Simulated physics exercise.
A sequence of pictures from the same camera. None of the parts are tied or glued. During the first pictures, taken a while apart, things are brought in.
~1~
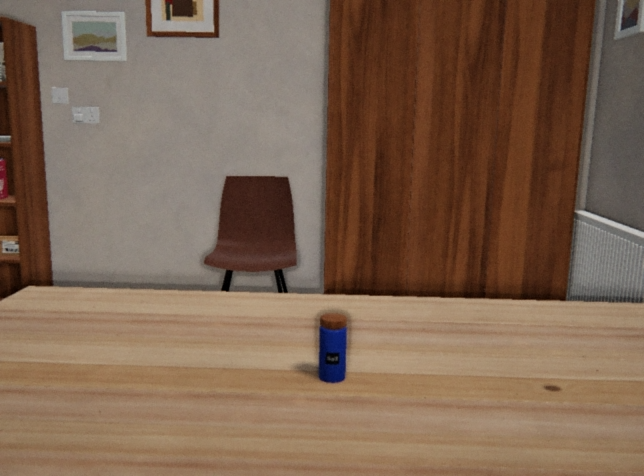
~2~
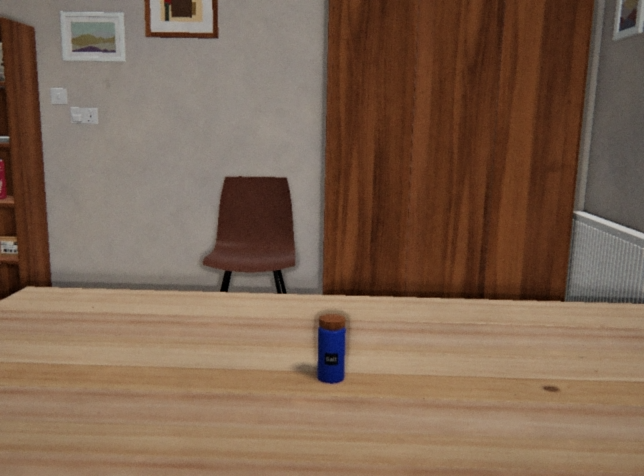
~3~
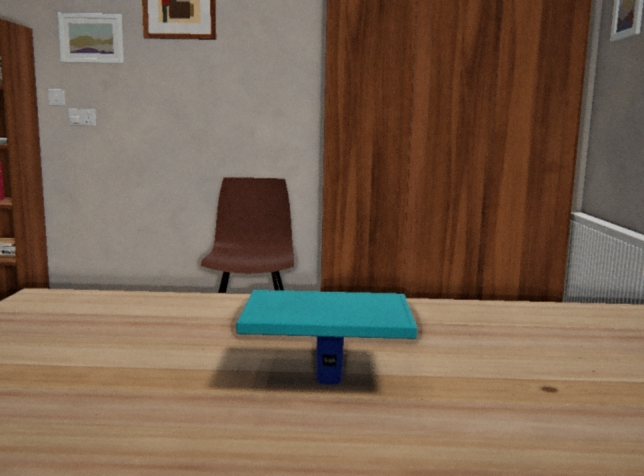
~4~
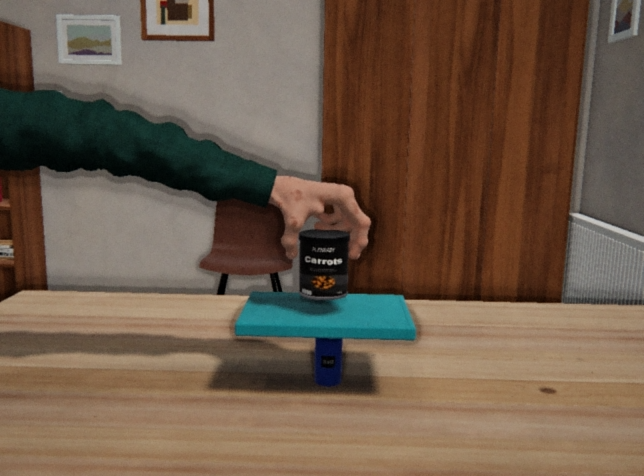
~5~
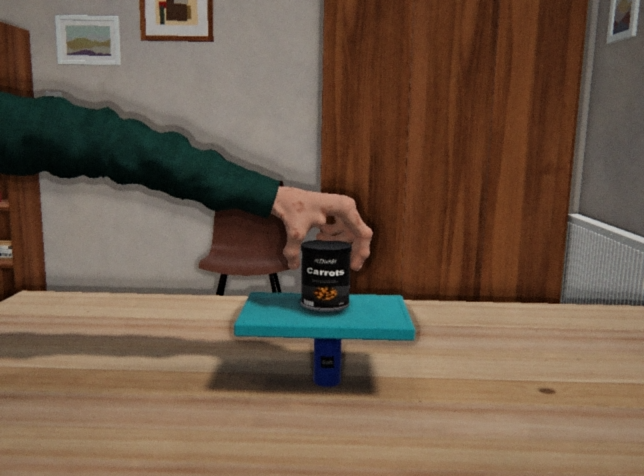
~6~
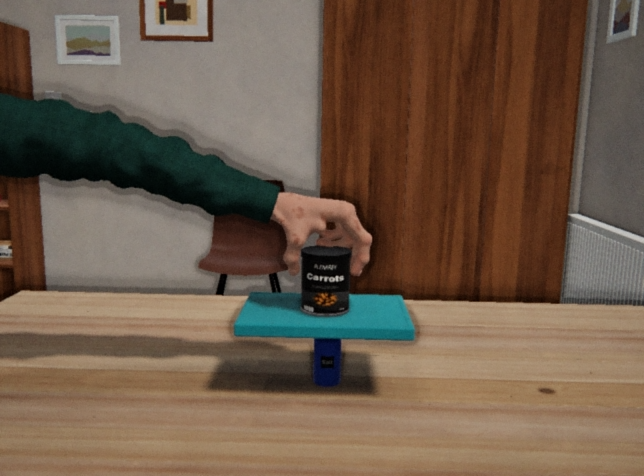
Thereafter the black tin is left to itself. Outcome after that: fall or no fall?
It will stay intact.
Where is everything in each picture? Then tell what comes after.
The last thing is not in view yet; blue shaker (333, 348), in the first frame.
The last thing is not in view yet; blue shaker (332, 348), in the second frame.
The last thing is not in view yet; blue shaker (330, 350), in the third frame.
On its way; black tin (324, 264); blue shaker (329, 351), in the fourth frame.
On its way; black tin (326, 274); blue shaker (328, 352), in the fifth frame.
Set down, still held; black tin (326, 280); blue shaker (328, 351), in the sixth frame.
Then, 0.20 s on from there, no change.
Then, 0.40 s on from there, black tin resting near (326, 281).
In the end, all 3 unmoved. At the end, from the last picture's camera, black tin near (326, 281). The stack stays up.
